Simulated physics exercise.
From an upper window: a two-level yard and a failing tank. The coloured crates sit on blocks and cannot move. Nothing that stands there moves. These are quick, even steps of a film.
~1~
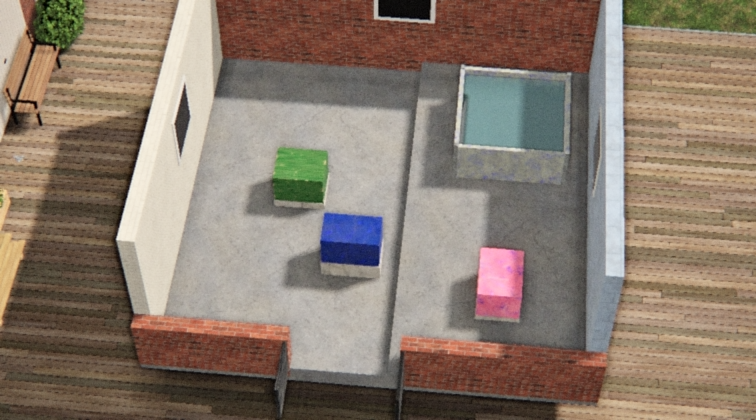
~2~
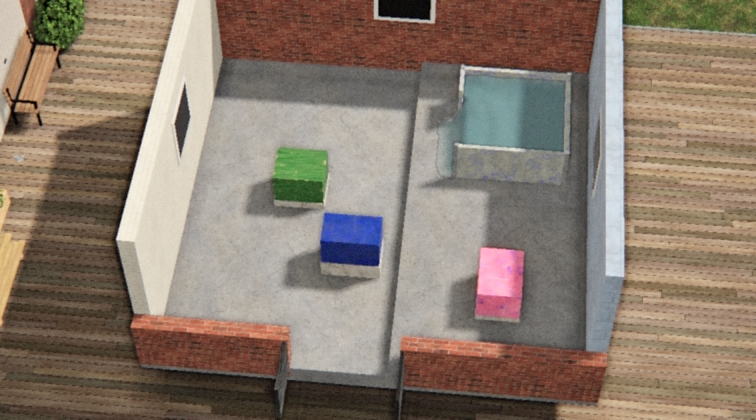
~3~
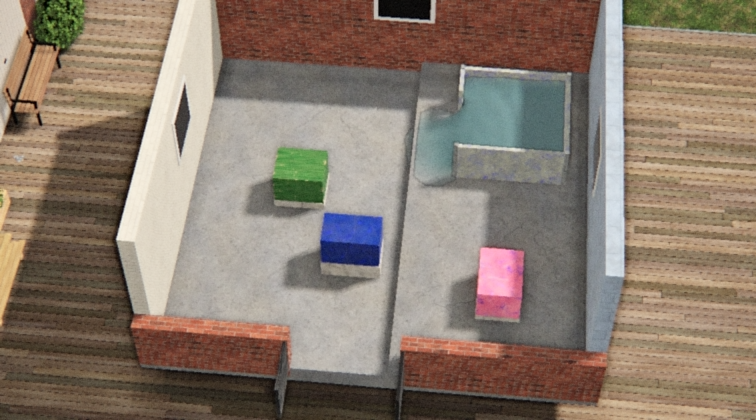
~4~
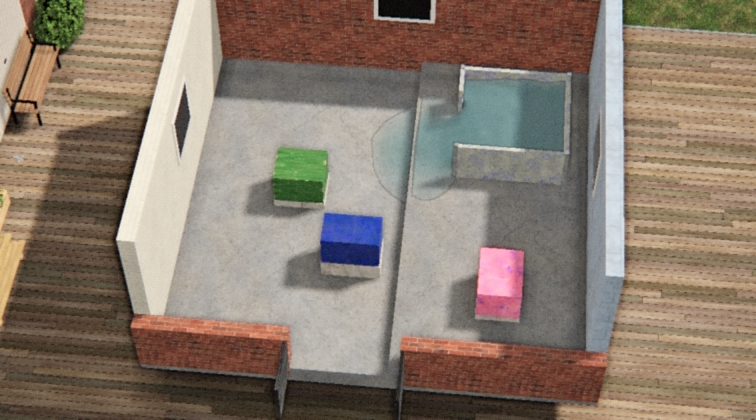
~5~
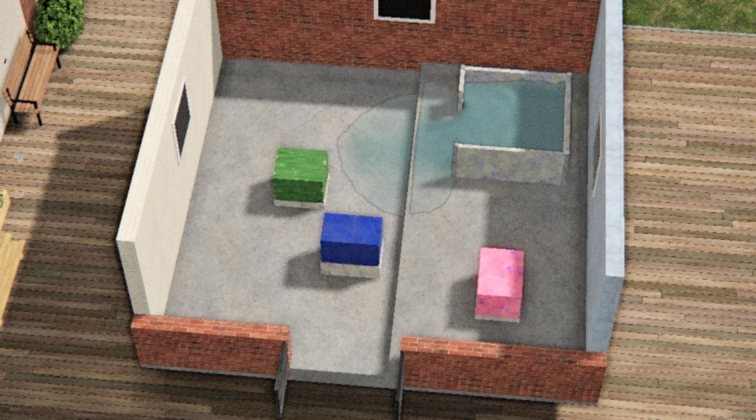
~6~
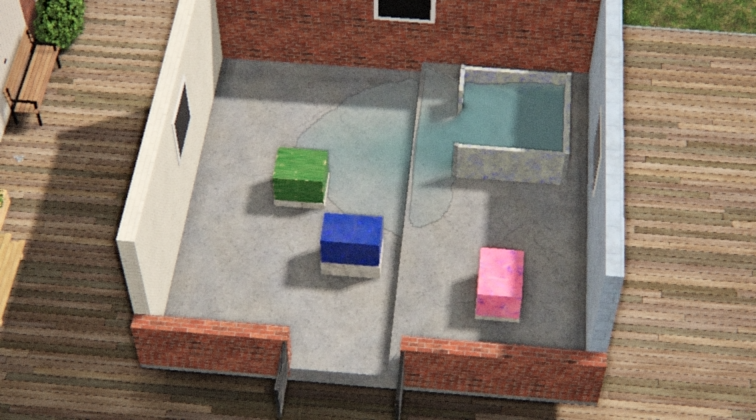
Water pouring from the left side of an open tank, spreading leftward across a two-level grey yard toward green and blue blocks.
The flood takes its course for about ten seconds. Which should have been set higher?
The green crate is soaked; the blue crate keeps dry; the pink crate keeps dry.
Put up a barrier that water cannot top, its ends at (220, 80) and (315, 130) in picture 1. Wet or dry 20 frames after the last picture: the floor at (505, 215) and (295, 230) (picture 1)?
In turn: Free of water, under water.
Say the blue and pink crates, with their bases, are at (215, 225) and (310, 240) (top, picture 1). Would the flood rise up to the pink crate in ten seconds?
One by one: The pink one is topped.
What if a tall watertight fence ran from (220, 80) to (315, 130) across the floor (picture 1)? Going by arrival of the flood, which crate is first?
First comes the one in green.
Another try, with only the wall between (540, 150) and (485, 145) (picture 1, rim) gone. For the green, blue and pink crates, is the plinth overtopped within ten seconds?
One by one: Green crate is safe; blue crate is safe; pink crate gets wet.
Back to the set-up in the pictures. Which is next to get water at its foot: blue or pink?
I say the blue-painted one.
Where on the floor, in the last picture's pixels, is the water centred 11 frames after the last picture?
Near (379, 155).
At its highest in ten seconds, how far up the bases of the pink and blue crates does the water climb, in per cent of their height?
In turn 0 and 70 per cent.
A moment on, water covers 35 % of the floor; the green crate water round its plinth, the blue crate water round its plinth, the pink crate not reached.
Next, water covers 50 % of the floor; the green crate water round its plinth, the blue crate water round its plinth, the pink crate not reached.
Then, water covers 55 % of the floor; the green crate water round its plinth, the blue crate water round its plinth, the pink crate not reached.
Later, water covers 65 % of the floor; the green crate water round its plinth, the blue crate water round its plinth, the pink crate not reached.
In the end, water covers 65 % of the floor; the green crate was topped, the blue crate stayed above the water, the pink crate stayed above the water.
